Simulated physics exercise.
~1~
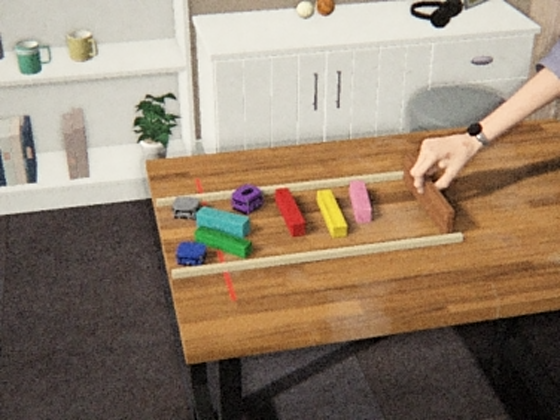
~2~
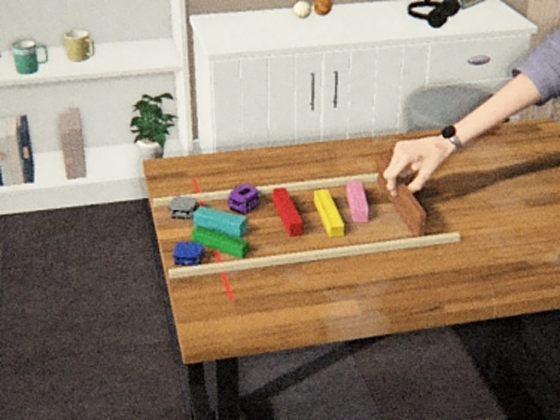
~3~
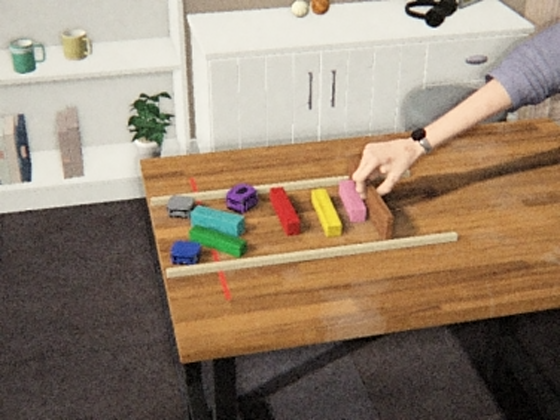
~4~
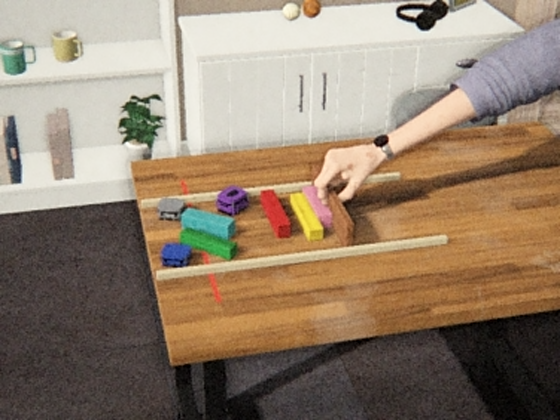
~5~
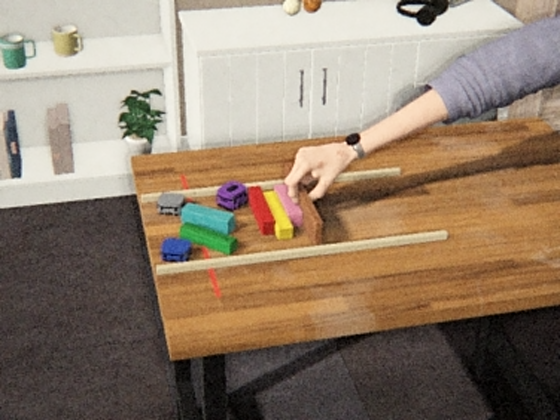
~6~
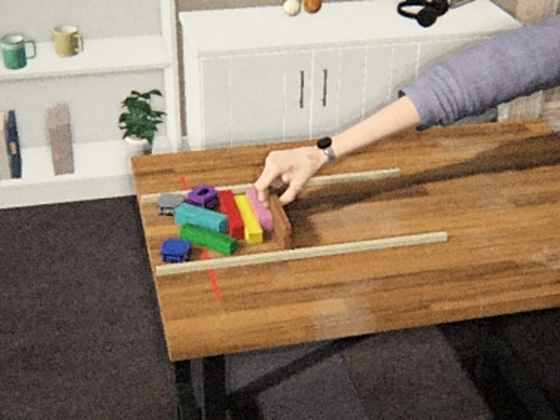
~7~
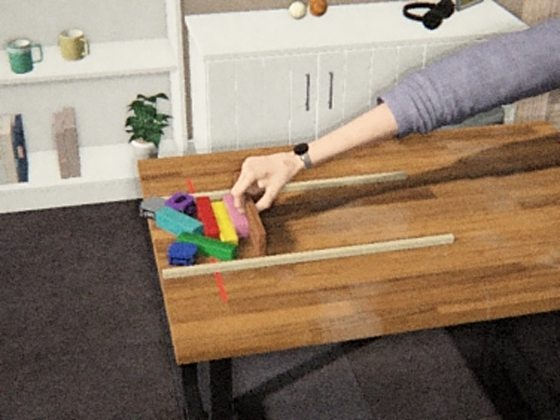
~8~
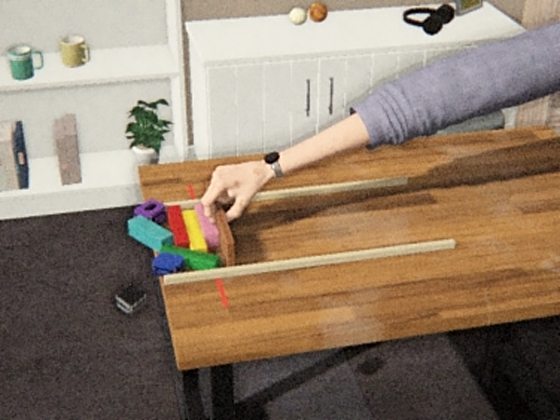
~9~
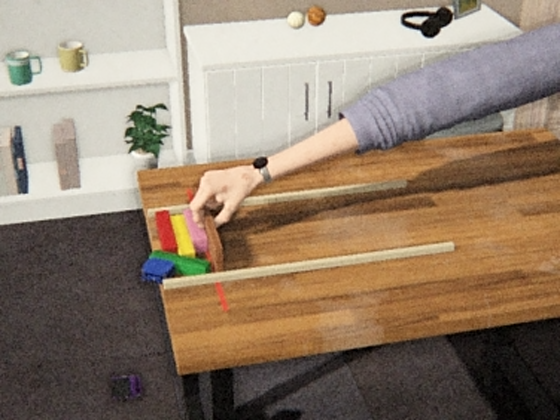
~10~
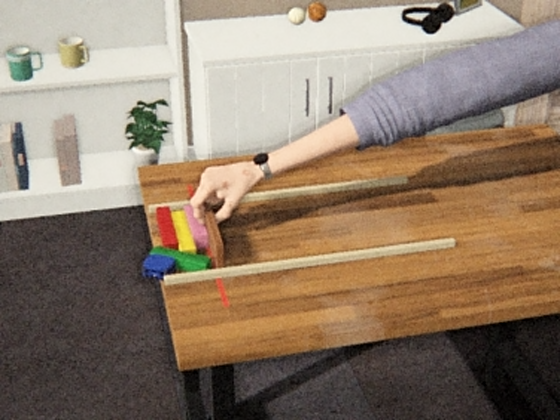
On a wooden tabletop, a hand pushing a brown board left, bunching coloured blocks together until several drop off the table's end.
